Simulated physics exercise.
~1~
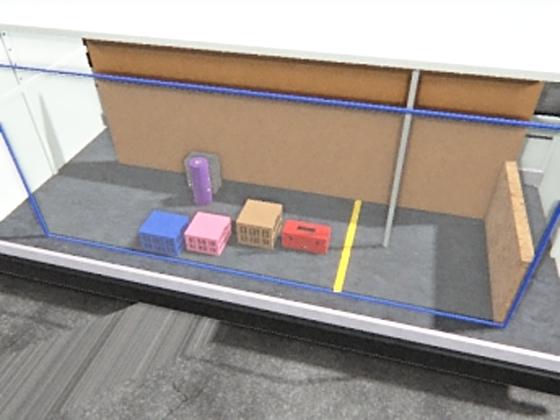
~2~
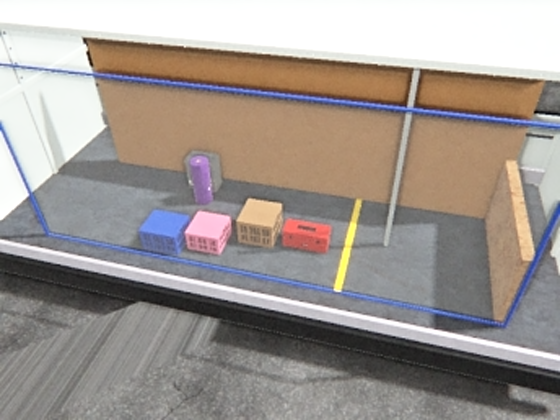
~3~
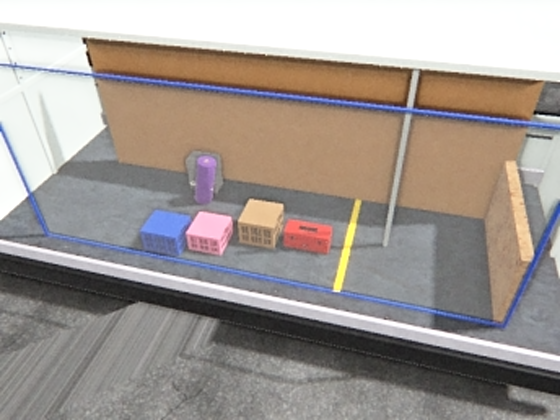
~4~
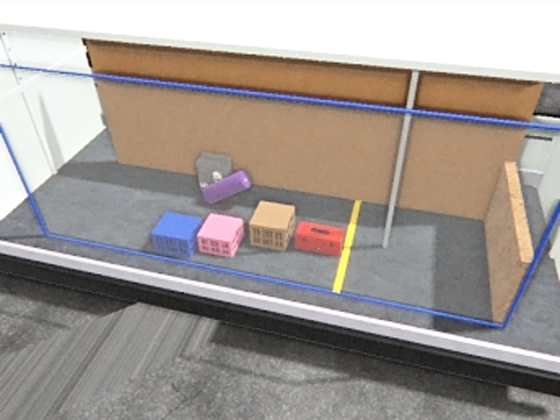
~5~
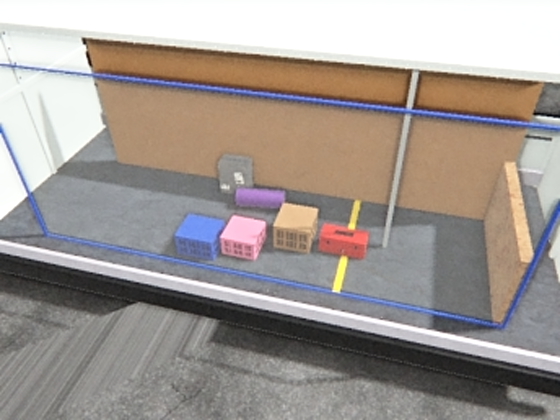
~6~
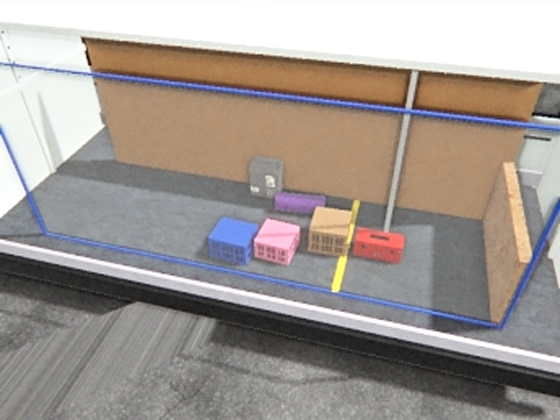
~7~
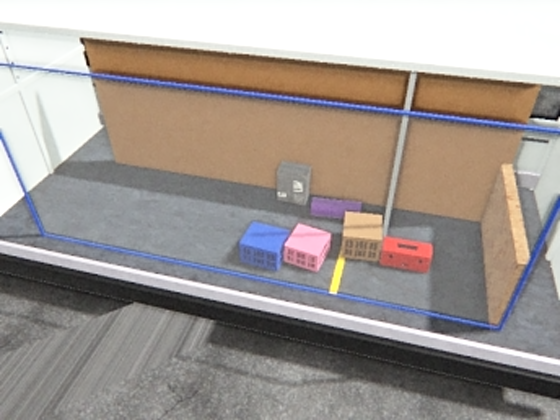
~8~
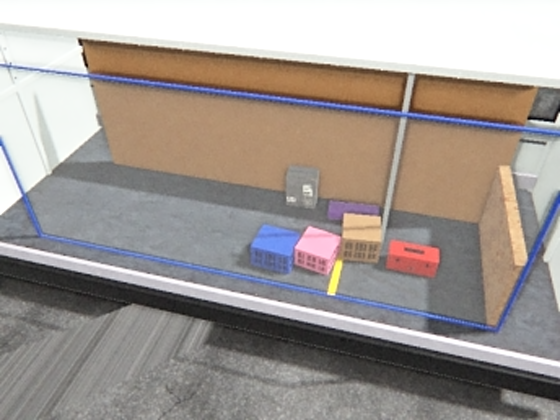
In a walled bay with a grey floor, a blue crate, a pink crate, a brown crate and a red toolbox sit in a row left of a yellow line, with a purple roll upright behind them before a small grey panel. At first nothing shifts, then the roll leans and tips to the right. The whole row begins sliding right as the roll drops onto its side, the panel moving along with it. The toolbox passes over the line, and the brown crate follows. At the end both are across, while the blue and pink crates remain left of it.
